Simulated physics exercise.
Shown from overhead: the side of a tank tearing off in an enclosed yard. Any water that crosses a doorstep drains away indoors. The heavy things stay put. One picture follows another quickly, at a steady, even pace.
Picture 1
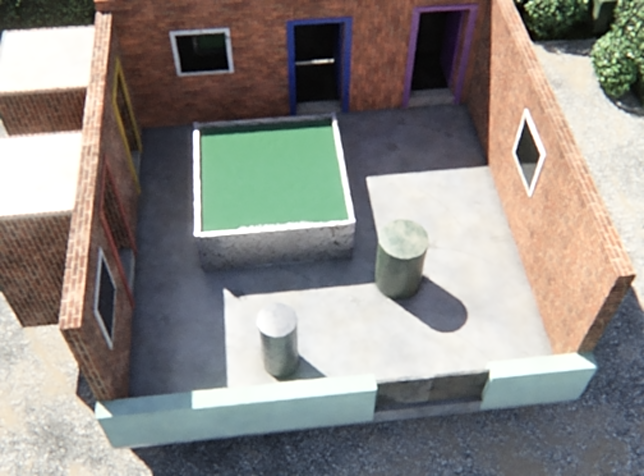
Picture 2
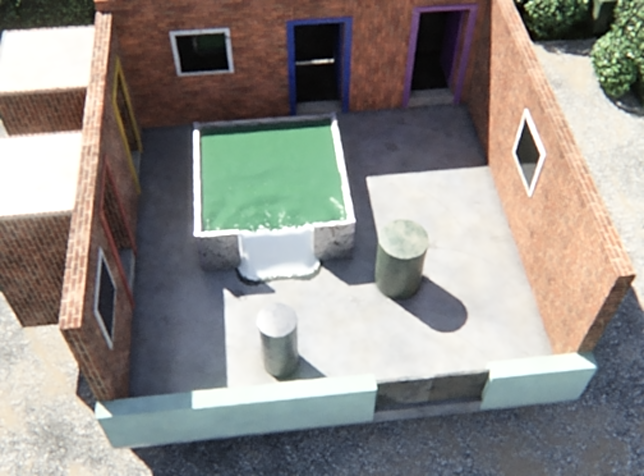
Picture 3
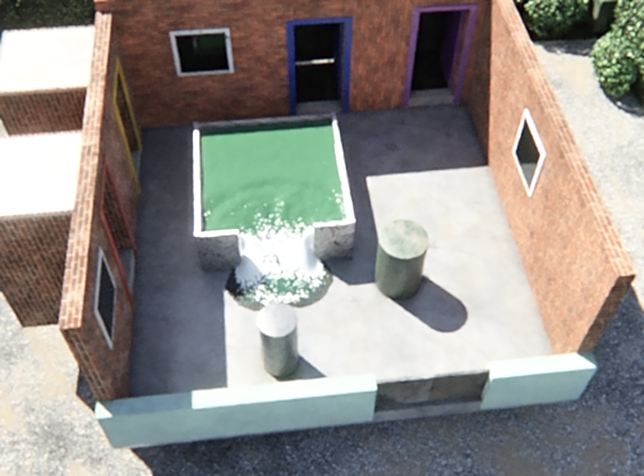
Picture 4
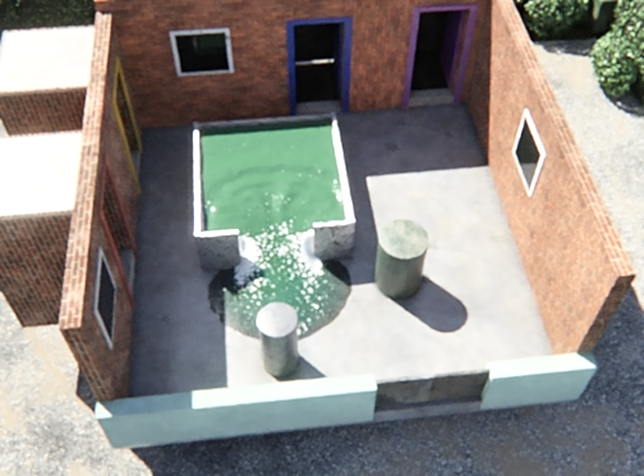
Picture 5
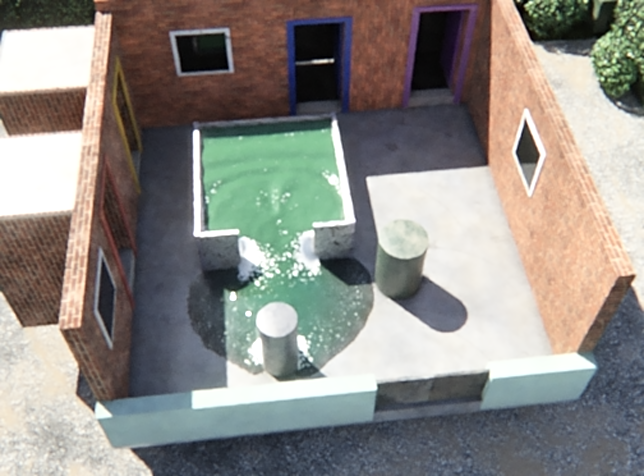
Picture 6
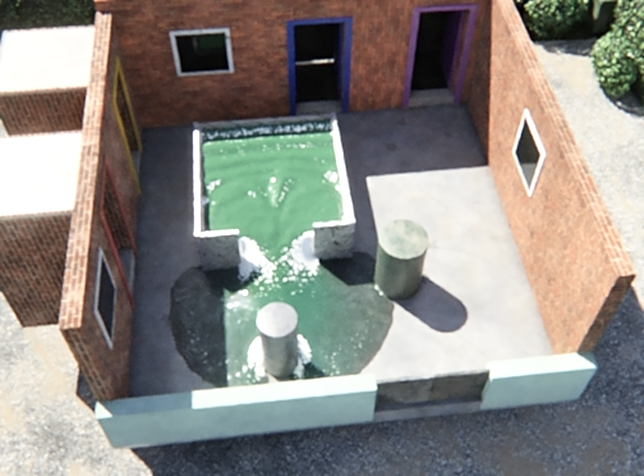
In a walled yard, green water bursts through a tank's front side and spreads around a cylinder.
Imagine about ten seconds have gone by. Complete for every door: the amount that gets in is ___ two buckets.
Red door: At most; blue door: More than; purple door: At most; yellow door: More than.
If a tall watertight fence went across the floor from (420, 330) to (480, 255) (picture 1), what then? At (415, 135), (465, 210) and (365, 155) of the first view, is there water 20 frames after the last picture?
Taking the points in the order given, they are high and dry, inundated and high and dry.
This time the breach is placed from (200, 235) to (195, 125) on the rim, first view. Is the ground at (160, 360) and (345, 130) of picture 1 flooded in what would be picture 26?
The first spot is soaked and the second is soaked.
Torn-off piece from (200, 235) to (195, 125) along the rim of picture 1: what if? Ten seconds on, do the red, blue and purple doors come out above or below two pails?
Here's how it plays out: Red surpasses the limit, blue fails to reach the limit, and purple fails to reach the limit.
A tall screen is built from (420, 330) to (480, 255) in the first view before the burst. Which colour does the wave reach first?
Look to the one in red.
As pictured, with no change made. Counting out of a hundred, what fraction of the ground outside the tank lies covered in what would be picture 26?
Near 60 in a hundred.
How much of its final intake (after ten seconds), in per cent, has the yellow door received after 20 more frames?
My estimate: Close to 0 per cent.
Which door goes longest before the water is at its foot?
It's the blue door.
A moment on, water covers 30 % of the floor; the red door wet at the sill, nothing in, the blue door not reached, the purple door not reached, the yellow door not reached.
Next, water covers 35 % of the floor; the red door wet at the sill, nothing in, the blue door not reached, the purple door not reached, the yellow door not reached.
Then, water covers 60 % of the floor; the red door wet at the sill, nothing in, the blue door not reached, the purple door not reached, the yellow door wet at the sill, nothing in.
Later, water covers 95 % of the floor; the red door wet at the sill, nothing in, the blue door wet at the sill, nothing in, the purple door wet at the sill, nothing in, the yellow door under two buckets in.
In the end, water covers 100 % of the floor; the red door wet at the sill, nothing in, the blue door over two buckets in, the purple door under two buckets in, the yellow door over two buckets in.
